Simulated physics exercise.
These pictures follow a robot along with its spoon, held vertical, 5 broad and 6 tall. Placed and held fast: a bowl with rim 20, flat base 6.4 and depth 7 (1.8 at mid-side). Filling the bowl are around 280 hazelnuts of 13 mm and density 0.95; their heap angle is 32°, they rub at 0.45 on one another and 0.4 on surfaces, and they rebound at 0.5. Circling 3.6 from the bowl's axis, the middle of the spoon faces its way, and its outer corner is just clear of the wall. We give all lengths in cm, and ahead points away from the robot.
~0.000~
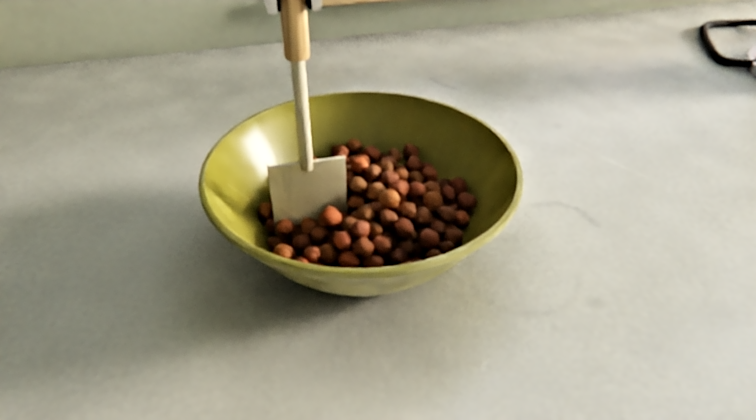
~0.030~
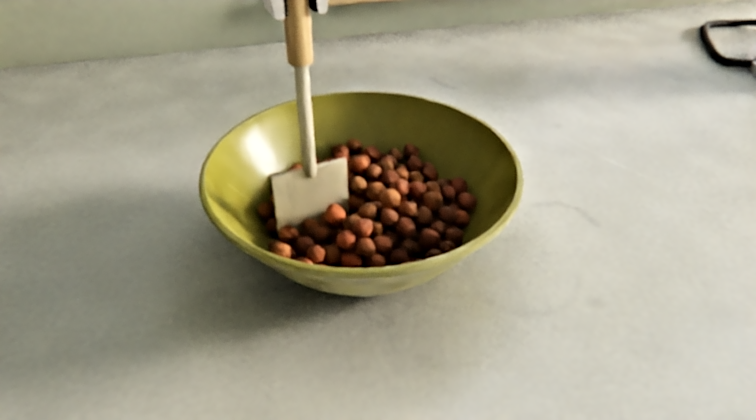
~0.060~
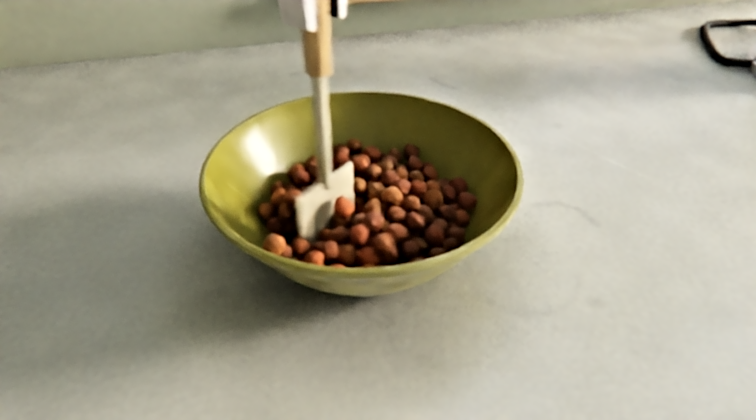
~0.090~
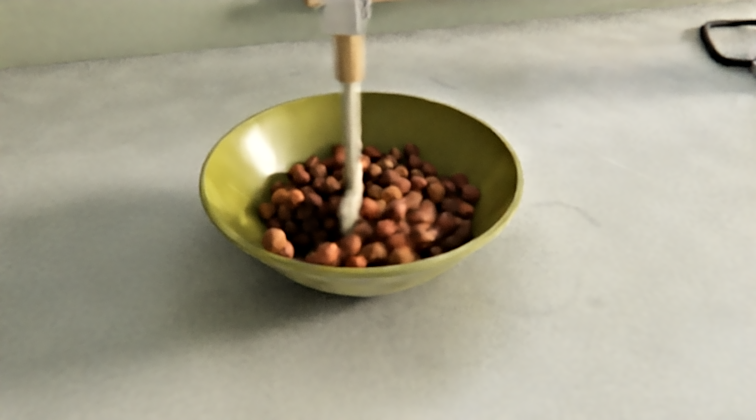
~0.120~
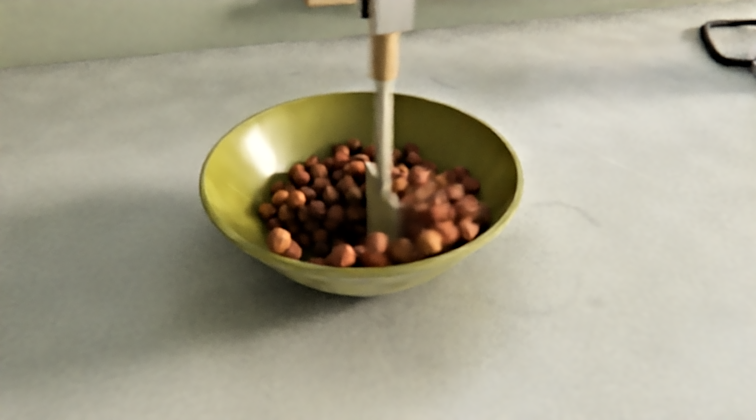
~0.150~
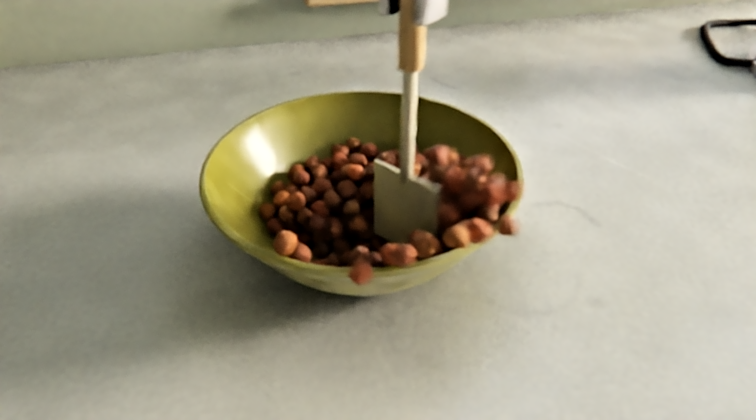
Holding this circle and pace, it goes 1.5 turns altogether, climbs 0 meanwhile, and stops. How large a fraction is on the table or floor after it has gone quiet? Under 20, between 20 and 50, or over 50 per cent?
Between 20 and 50 per cent.
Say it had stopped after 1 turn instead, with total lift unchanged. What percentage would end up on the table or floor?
I'd expect around 25 per cent.
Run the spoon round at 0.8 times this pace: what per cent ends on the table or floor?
Close to 20 in a hundred.
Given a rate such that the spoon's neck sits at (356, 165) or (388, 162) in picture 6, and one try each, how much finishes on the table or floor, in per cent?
First try: About 5 %; second try: About 15 %.
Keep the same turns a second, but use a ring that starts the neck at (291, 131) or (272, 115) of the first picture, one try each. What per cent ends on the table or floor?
I'd guess some 45 and 35 percent.
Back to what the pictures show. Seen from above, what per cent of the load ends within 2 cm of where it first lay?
I'd guess close to 5 percent of the load.
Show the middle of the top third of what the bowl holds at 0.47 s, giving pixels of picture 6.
Near pixel (339, 246).
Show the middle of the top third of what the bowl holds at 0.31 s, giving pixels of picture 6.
At about (318, 122).
After 0.31 s, 284° round, highest piece 10 above the table; 236 in the bowl, 15 on the table or floor, 24 in flight or on the tool.
After 0.47 s, 82° round, highest piece 11 above the table; 204 in the bowl, 54 on the table or floor, 17 in flight or on the tool.
After 0.76 s, 180° round, highest piece 6 above the table; 192 in the bowl, 82 on the table or floor, 1 in flight or on the tool.
After 1.46 s, 180° round, highest piece 6 above the table; 192 in the bowl, 83 on the table or floor.
At rest, 192 in the bowl, 83 on the table or floor. That is 30 % on the table or floor.
